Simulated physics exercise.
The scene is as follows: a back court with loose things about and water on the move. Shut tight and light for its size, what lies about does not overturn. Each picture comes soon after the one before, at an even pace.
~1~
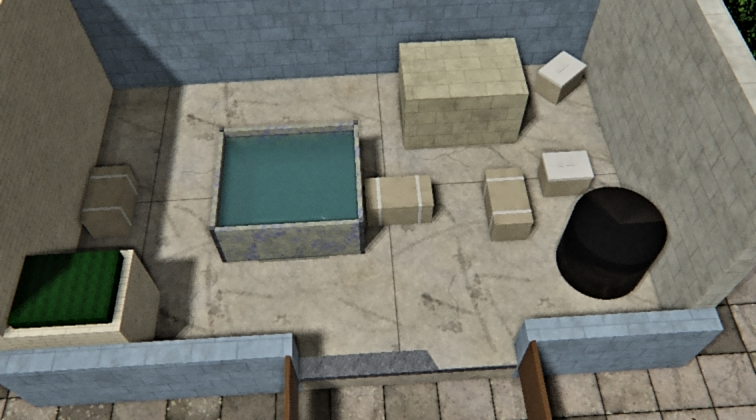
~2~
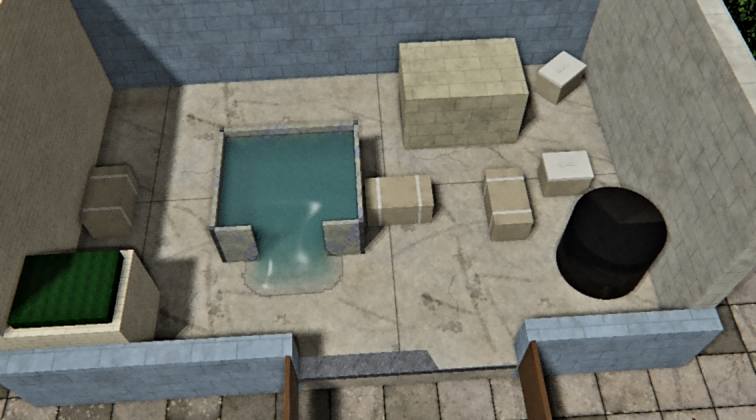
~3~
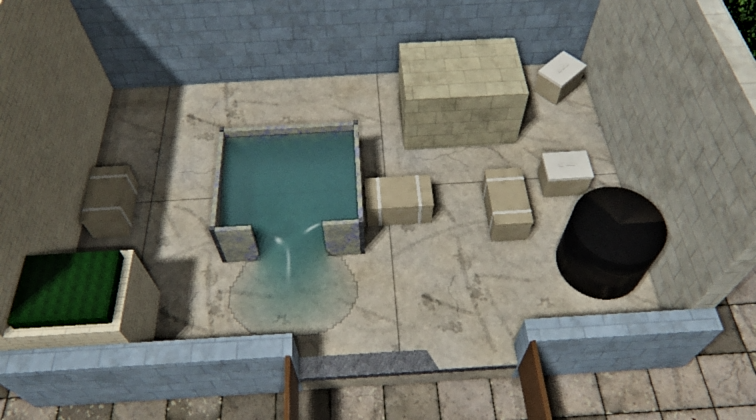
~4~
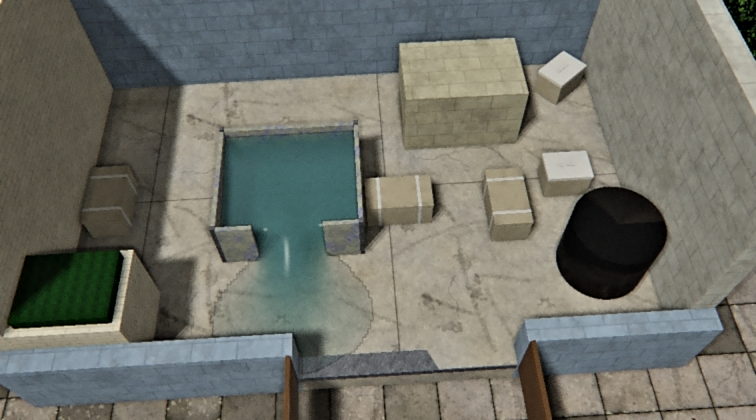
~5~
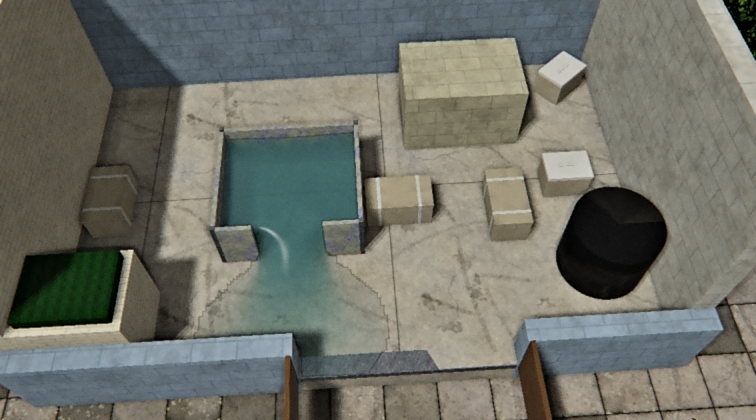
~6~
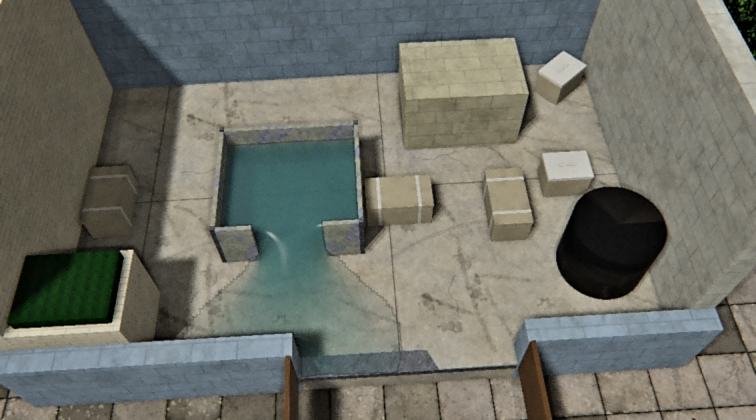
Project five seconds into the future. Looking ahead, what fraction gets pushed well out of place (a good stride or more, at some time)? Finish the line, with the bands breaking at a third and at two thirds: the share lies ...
The share lies below a third.
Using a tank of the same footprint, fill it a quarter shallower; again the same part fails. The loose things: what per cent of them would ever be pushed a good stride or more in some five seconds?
0 per cent or so.
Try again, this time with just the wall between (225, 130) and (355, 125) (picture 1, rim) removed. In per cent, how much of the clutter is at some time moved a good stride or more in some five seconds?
Around 80 in a hundred.
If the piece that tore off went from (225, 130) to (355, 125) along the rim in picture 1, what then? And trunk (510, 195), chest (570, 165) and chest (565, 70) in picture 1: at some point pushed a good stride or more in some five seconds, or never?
The first: Never got that far; the second: Got that far; the third: Got that far.
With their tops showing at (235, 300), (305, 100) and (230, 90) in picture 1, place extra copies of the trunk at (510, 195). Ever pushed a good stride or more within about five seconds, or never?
The first travels far, the second sits tight and the third sits tight.
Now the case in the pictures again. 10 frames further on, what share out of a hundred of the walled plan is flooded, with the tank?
Near 30 %.
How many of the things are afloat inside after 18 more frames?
You get 0.
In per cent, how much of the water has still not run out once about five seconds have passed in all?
My figure is 62 per cent.
A moment on, 0 of 5 are well off their spots; 0 afloat.
Next, 0 of 5 are well off their spots; 0 afloat.
Later, 0 of 5 are well off their spots; 0 afloat.
In the end, 0 of 5 are well off their spots, and 0 have been at some point; 0 afloat.
